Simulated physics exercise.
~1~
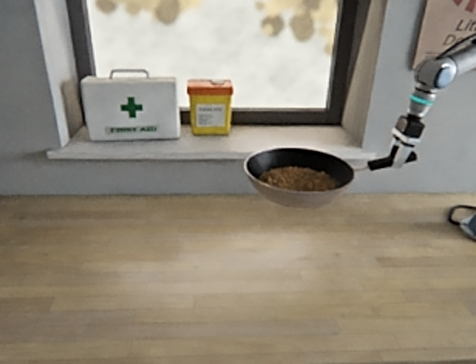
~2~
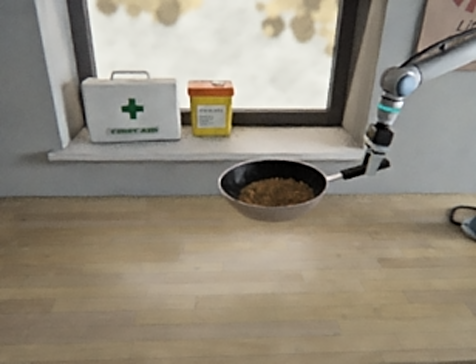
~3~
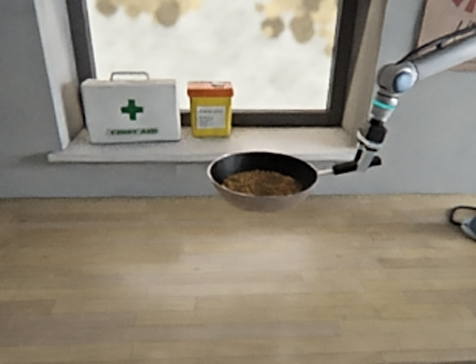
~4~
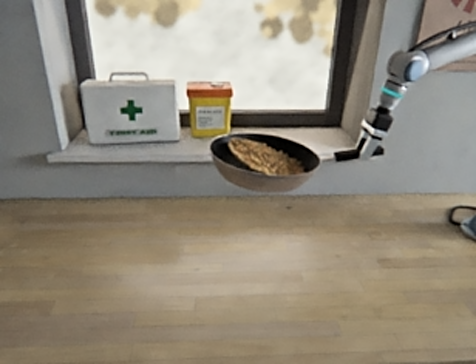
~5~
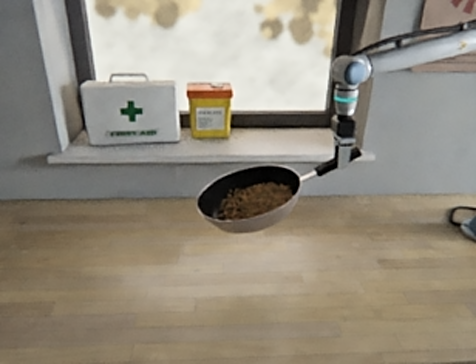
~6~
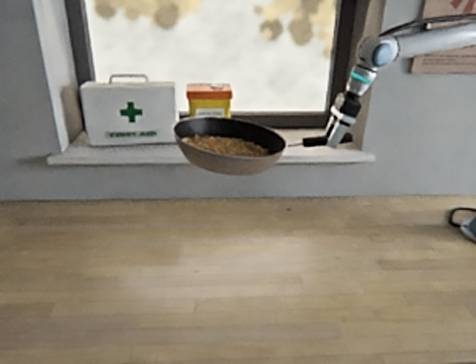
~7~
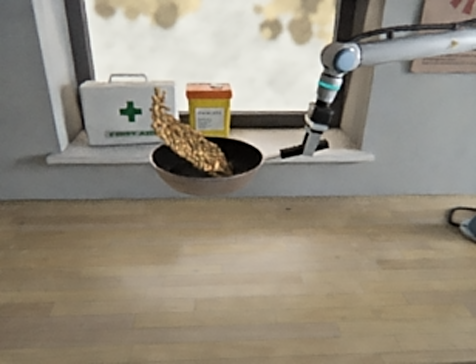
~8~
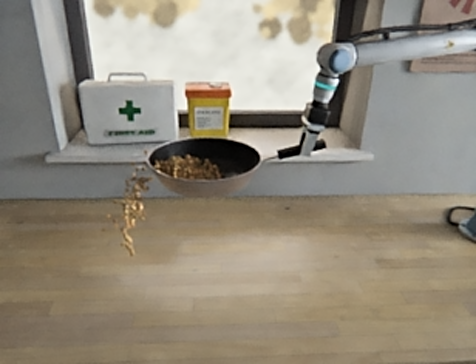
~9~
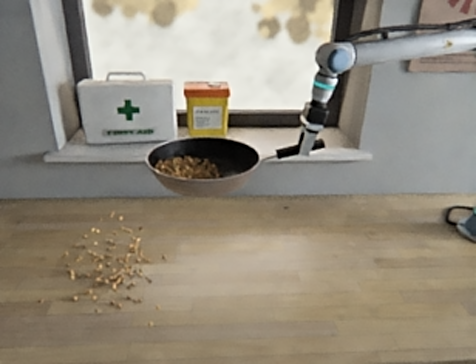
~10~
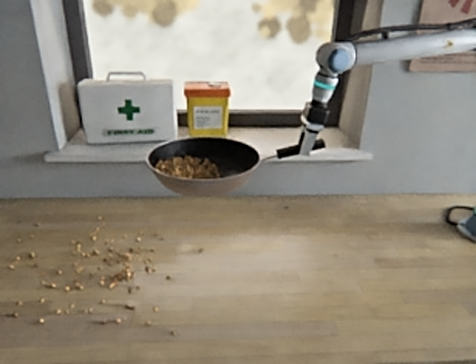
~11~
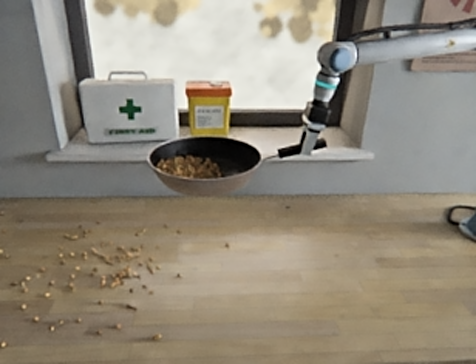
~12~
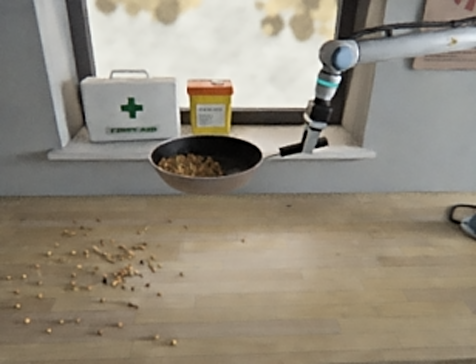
A robot arm carried a frying pan of small brown pieces leftward, dipping and lifting it, then tossed the load up, and a good part spilled over the left rim and scattered across the wooden table while the rest stayed in the pan.
